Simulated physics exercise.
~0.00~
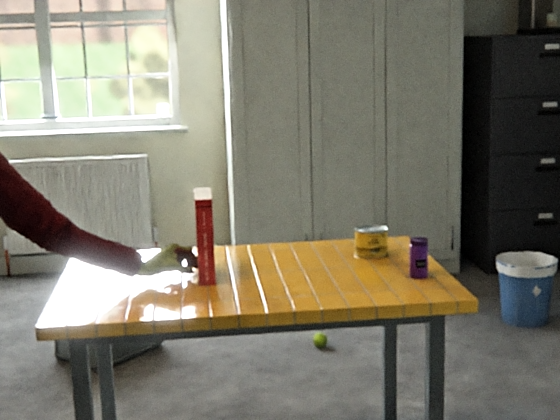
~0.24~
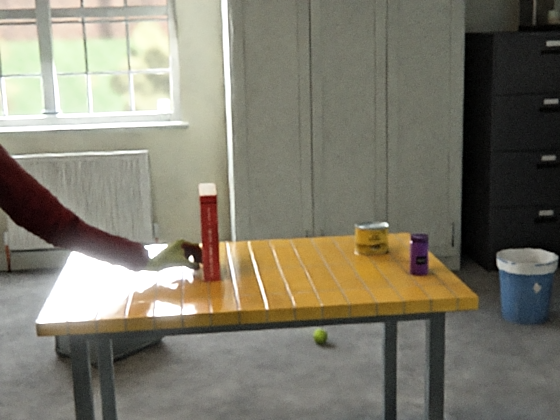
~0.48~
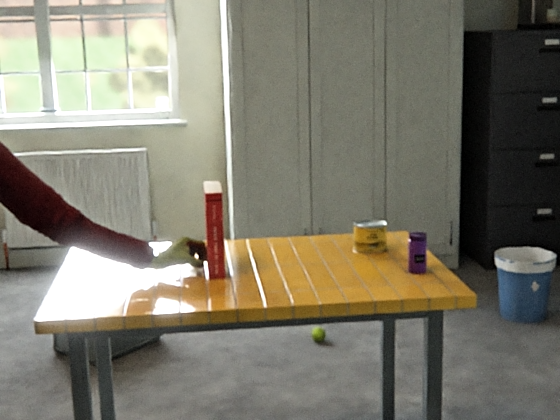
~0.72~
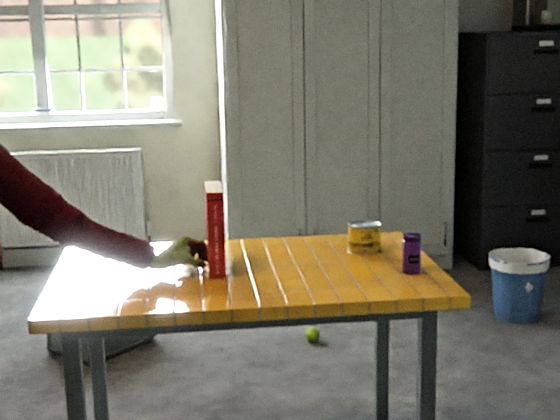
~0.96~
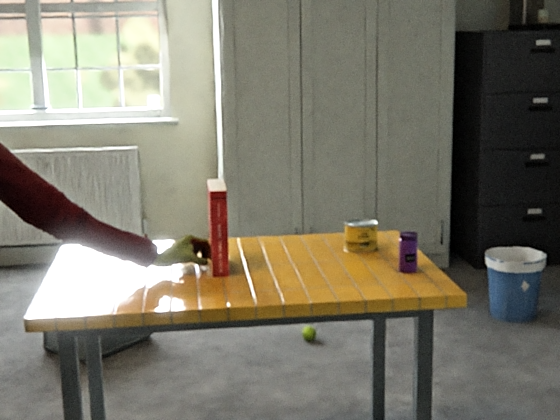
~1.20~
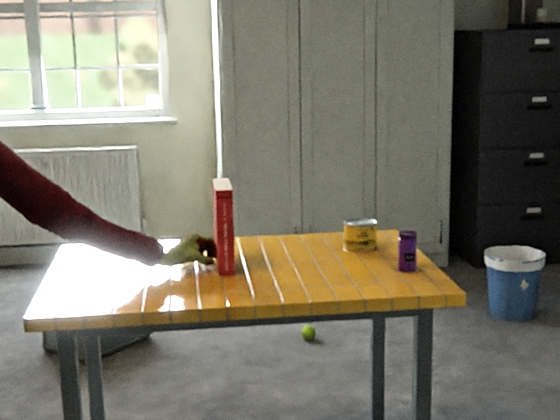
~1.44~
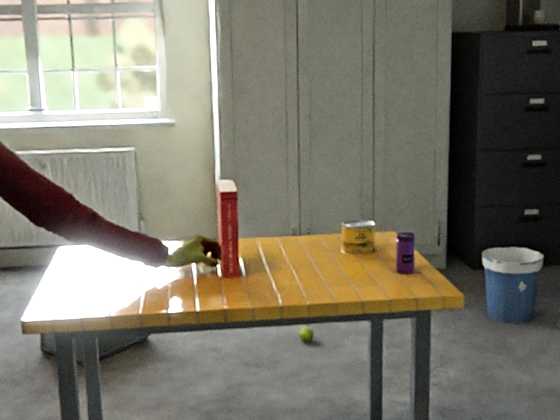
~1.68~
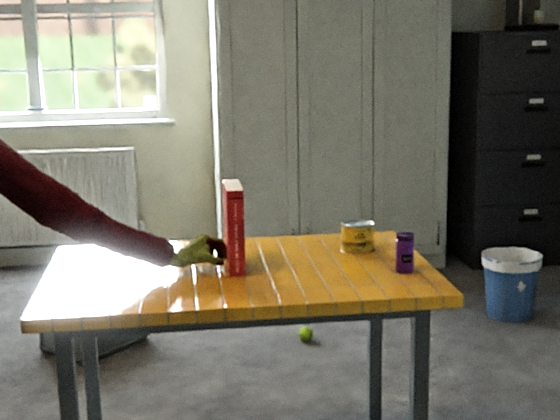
The footage shows a gloved hand at the left of a yellow table reaching to a standing red book and pushing it slowly a short way to the right. The book stays upright throughout, ending still standing beside the fingers, while a yellow tub and purple shaker stay put.
